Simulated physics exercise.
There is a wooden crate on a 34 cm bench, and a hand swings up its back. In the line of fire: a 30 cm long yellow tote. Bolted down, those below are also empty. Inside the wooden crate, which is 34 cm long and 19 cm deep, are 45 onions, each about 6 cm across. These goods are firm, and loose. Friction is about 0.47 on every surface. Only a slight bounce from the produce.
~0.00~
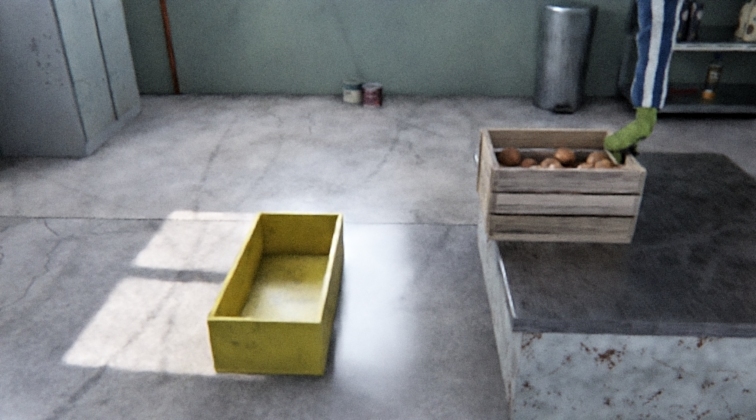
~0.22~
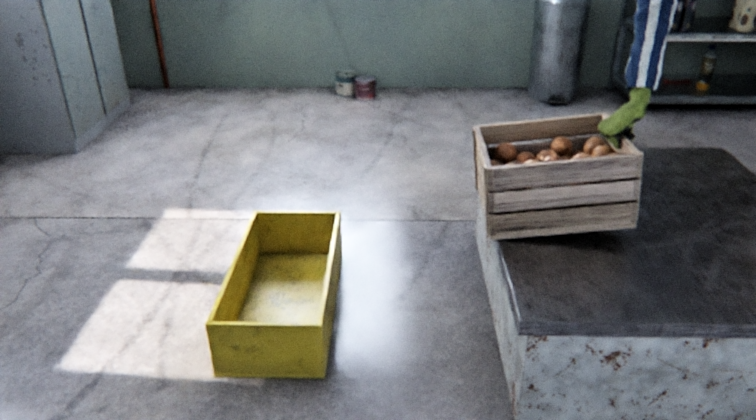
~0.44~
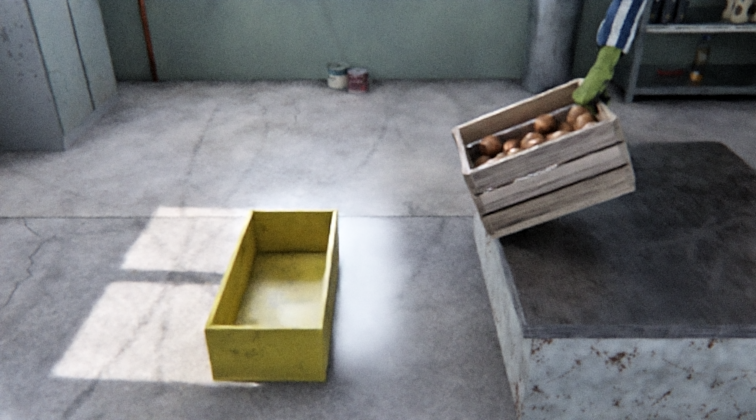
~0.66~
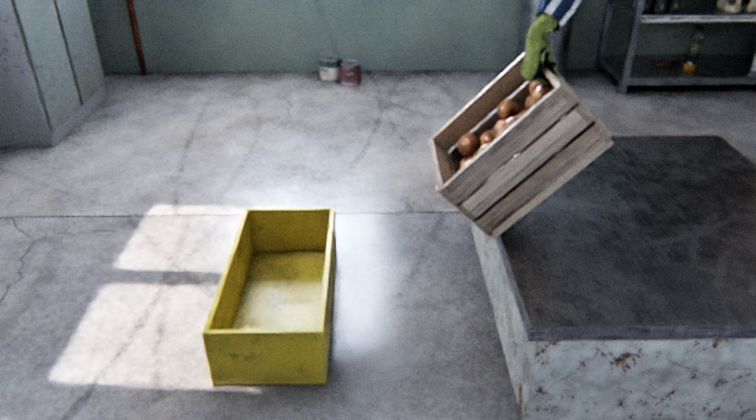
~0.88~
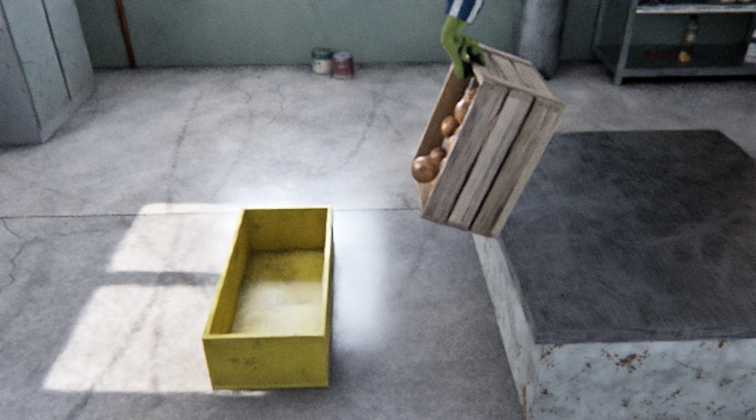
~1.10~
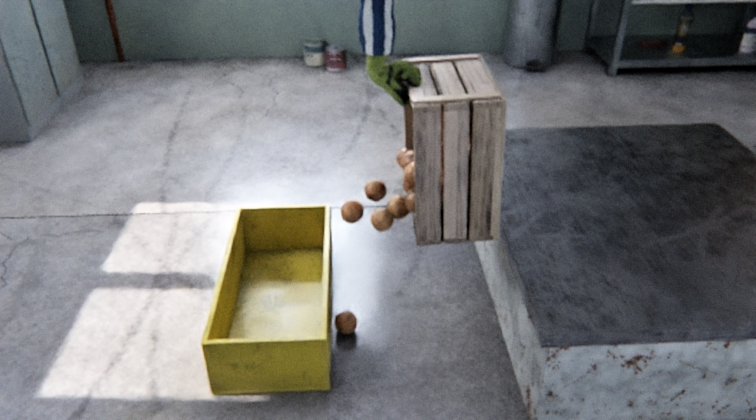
A green-gloved hand grips the back of a wooden crate of onions on a bench and swings it up, tilting the crate leftward. The crate turns onto its side, and several onions tumble from its open top, one low beside the empty yellow tote on the floor.
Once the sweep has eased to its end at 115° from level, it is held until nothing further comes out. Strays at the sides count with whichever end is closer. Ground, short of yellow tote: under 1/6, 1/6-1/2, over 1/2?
Looks like the bigger part to me.
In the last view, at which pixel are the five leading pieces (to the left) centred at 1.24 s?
I'd put them at about (339, 279).
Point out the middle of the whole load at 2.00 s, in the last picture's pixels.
Centre: Approx. (366, 302).
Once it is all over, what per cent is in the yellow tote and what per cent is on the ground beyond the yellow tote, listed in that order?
Roughly 0 and 0 per cent.
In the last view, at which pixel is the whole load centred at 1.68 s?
Near pixel (374, 290).
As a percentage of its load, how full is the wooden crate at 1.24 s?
Still in there: Some 75 per cent.
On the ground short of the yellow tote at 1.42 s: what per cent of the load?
Close to 25 in a hundred.
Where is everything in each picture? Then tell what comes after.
In the first frame (each is followed by its nearest rim corner in this view), wooden crate, (639, 170); yellow tote, (315, 321); 0° from level; none out.
The second frame shows wooden crate, (636, 154); 6° from level.
The third frame shows wooden crate, (611, 119); 23° from level.
The fourth frame shows wooden crate, (555, 89); 46° from level.
The fifth frame shows wooden crate, (480, 85); 70° from level; 1 out, the lowest onion at (425, 170).
The sixth frame shows wooden crate, (413, 112); yellow tote, (321, 337); 93° from level; 5 out, the lowest onion at (346, 322).
After 1.24 s, tilt 104°; 33 still in the wooden crate, 1 in the yellow tote, 3 on the ground short of the yellow tote and 8 in the air.
After 1.42 s, tilt 113°; 17 still in the wooden crate, 1 in the yellow tote, 12 on the ground short of the yellow tote and 15 in the air.
After 1.68 s, tilt 115°; 3 still in the wooden crate, 1 in the yellow tote, 32 on the ground short of the yellow tote and 9 in the air.
Final count (at 2.00 s), 1 in the yellow tote and 44 on the ground short of the yellow tote. Asked share, 44 of 45, 98 per cent.
